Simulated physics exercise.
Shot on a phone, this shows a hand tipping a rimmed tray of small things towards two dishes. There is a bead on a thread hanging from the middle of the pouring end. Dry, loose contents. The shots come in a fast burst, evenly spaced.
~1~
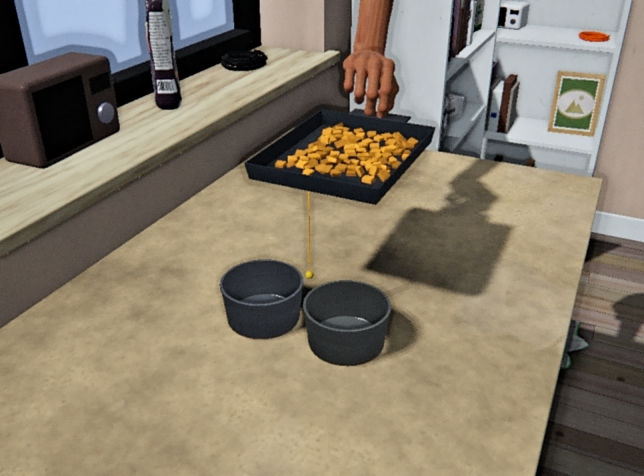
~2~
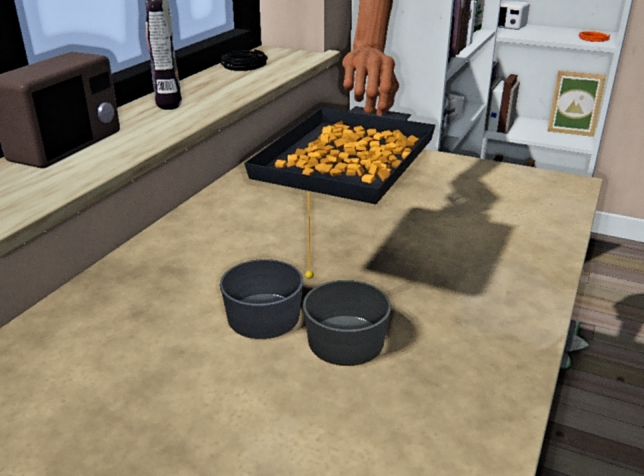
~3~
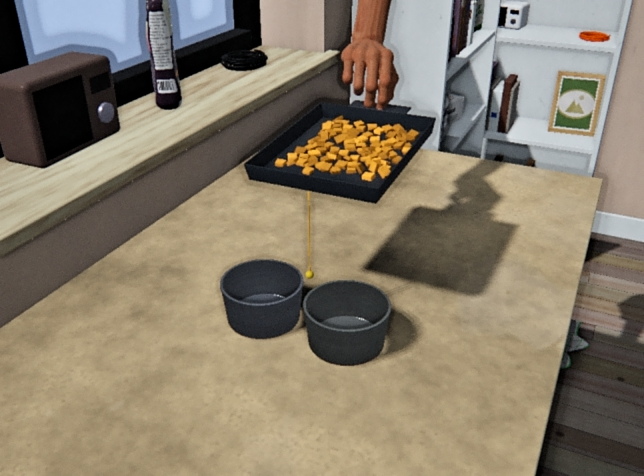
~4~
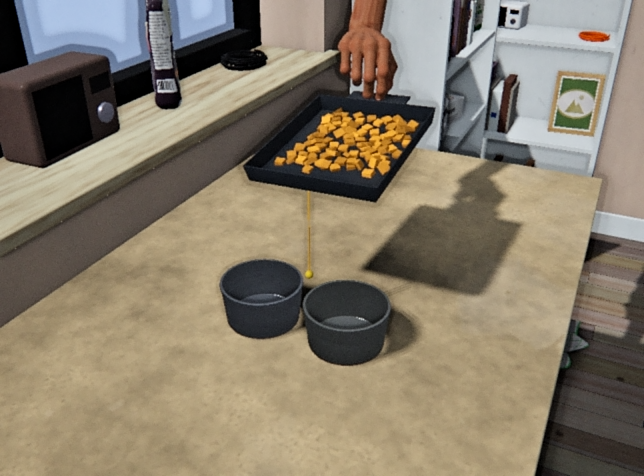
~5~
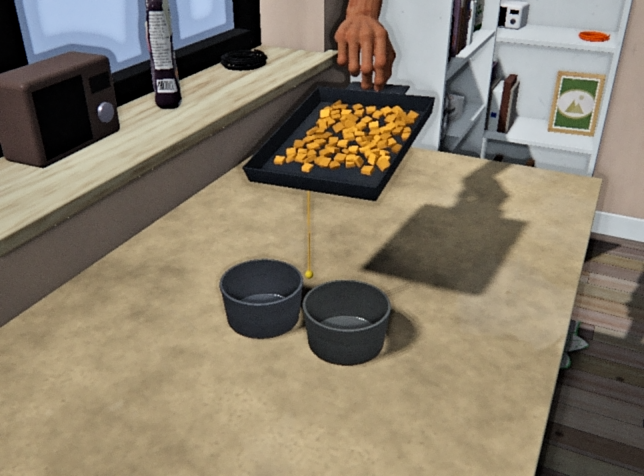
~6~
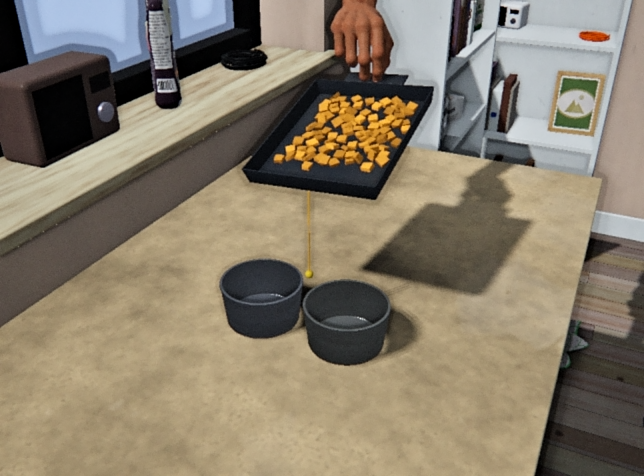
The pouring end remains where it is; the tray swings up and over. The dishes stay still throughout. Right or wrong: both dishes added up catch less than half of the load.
Wrong, they catch more than half.
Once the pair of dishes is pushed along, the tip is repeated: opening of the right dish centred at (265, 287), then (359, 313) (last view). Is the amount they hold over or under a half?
In the first position a majority, in the second a majority.
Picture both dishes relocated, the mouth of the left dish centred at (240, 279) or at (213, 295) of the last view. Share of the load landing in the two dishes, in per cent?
About 70 per cent, then about 60 per cent.
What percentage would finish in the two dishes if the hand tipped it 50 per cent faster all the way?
I'd say 80 percent or thereabouts.
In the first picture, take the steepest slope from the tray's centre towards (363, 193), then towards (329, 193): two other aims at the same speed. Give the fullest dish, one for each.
The first try favours the dish to the right; the second favours the dish to the right.
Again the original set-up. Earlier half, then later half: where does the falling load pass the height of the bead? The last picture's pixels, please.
(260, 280), then (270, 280).
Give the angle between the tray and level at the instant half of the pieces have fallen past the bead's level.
I'd put it at about 110 degrees.
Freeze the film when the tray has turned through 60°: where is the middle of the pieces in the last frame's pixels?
The load is centred about (295, 161).
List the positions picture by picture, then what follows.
Corners of the pouring end near (248, 162) and (377, 187), level; middle of the load near (350, 152), small crackers; left dish near (242, 317); right dish near (329, 344); bead on its thread near (310, 275), in the first frame.
Corners of the pouring end near (248, 162) and (376, 187), level; middle of the load near (350, 151), in the second frame.
Corners of the pouring end near (248, 163) and (376, 186), tipped barely, lowest at the left corner; middle of the load near (350, 147), in the third frame.
Corners of the pouring end near (247, 165) and (375, 186), tipped a little, lowest at the left corner; middle of the load near (350, 142), in the fourth frame.
Corners of the pouring end near (246, 166) and (374, 185), tipped a little, lowest at the left corner; middle of the load near (349, 137), in the fifth frame.
Corners of the pouring end near (246, 168) and (373, 185), tipped clearly, lowest at the left corner; middle of the load near (348, 131); left dish near (242, 317); right dish near (329, 343), in the sixth frame.
Shortly afterwards, tray tipped steeply; all but a few on the tray; only a few in the air.
Next, tray tipped right over; the bulk on the tray; a little in the left dish; only a few outside both.
Some moments later, tray tipped past a quarter turn; only a few in the right dish; near two thirds in the left dish; near a third outside both.
In the end, tray tipped past a quarter turn; only a few in the right dish; near two thirds in the left dish; near a third outside both.
